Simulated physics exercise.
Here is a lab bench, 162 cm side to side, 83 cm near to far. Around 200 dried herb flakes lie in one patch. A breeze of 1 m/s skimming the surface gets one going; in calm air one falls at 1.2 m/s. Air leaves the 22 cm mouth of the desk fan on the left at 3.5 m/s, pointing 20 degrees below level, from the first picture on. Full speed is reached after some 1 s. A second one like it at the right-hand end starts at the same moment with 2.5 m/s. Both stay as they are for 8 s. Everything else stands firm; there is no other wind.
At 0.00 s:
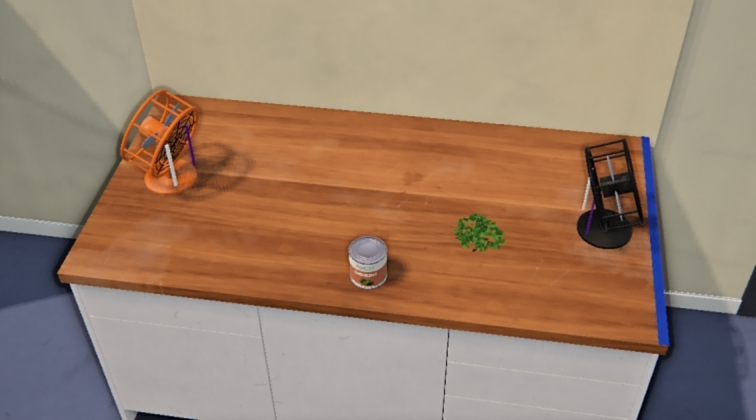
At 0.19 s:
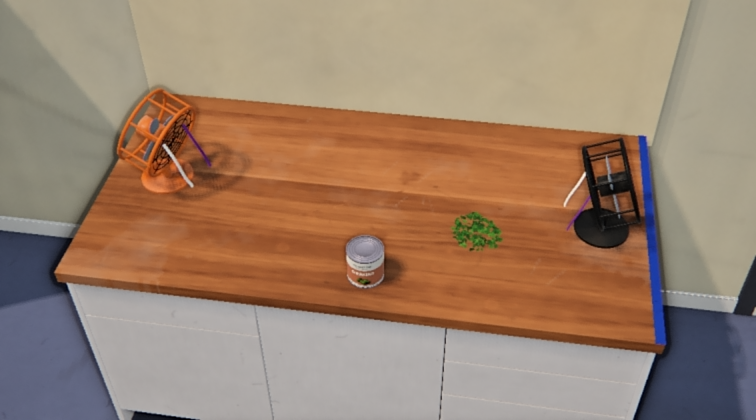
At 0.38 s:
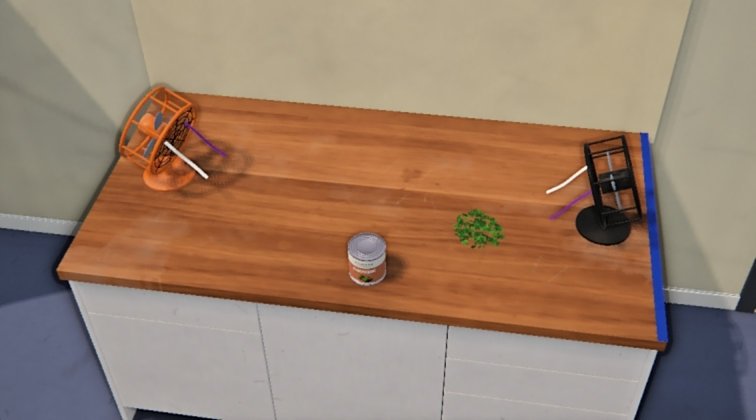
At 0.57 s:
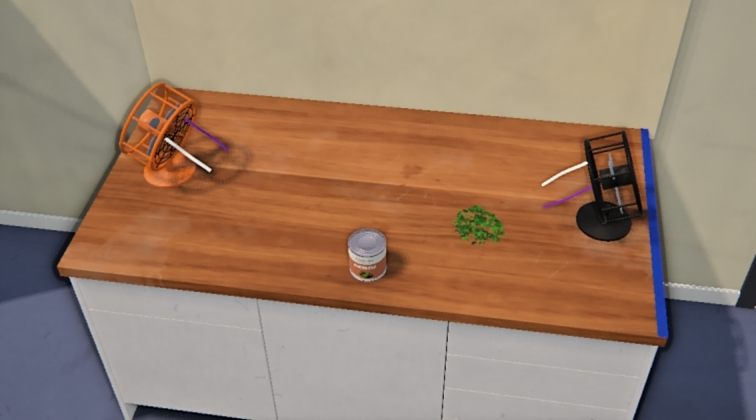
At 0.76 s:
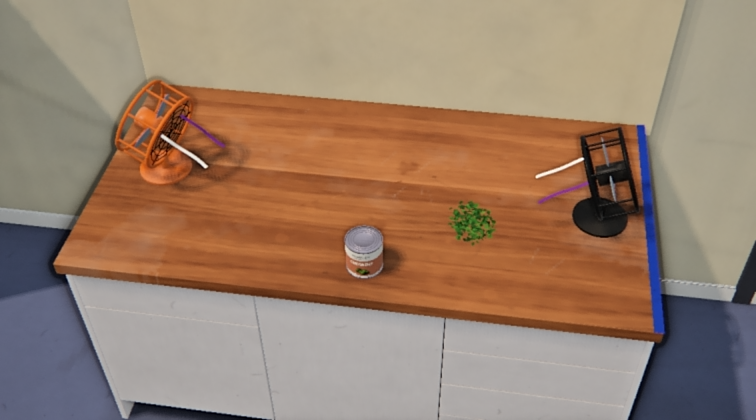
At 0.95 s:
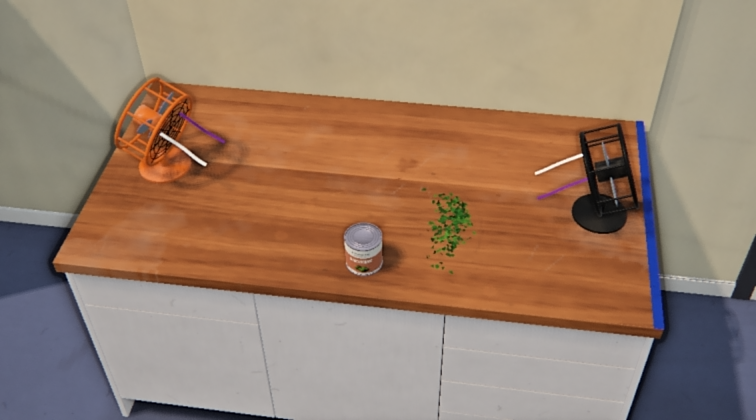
To begin with, a green patch of dried herb flakes lies still near a tin on a wooden bench, between an orange fan and a black one. The white and purple ribbons on both fans lift and stream inward, and then the flakes shift left, spreading into a looser, longer patch.
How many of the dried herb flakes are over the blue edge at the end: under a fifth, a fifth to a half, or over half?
Of the dried herb flakes, less than a fifth end over the blue edge.
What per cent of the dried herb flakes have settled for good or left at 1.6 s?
Near 60 %.
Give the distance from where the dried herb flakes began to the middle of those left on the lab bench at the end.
About 60 cm.
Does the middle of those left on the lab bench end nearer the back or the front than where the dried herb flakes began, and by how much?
To the back, by about 50 cm.
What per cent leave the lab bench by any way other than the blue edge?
Some 80 per cent.
After 1.6 s, 0 % are over the blue edge; the middle of those left on the top is near (495, 170); 60 % are gone or lie where they will stay.
After 2.6 s, 4 % are over the blue edge; the middle of those left on the top is near (410, 104); 82 % are gone or lie where they will stay.
After 4.4 s, 5 % are over the blue edge; the middle of those left on the top is near (402, 102); 86 % are gone or lie where they will stay.
After 8.0 s, at the end, 6 % are over the blue edge; the middle of those left on the top is near (396, 102).
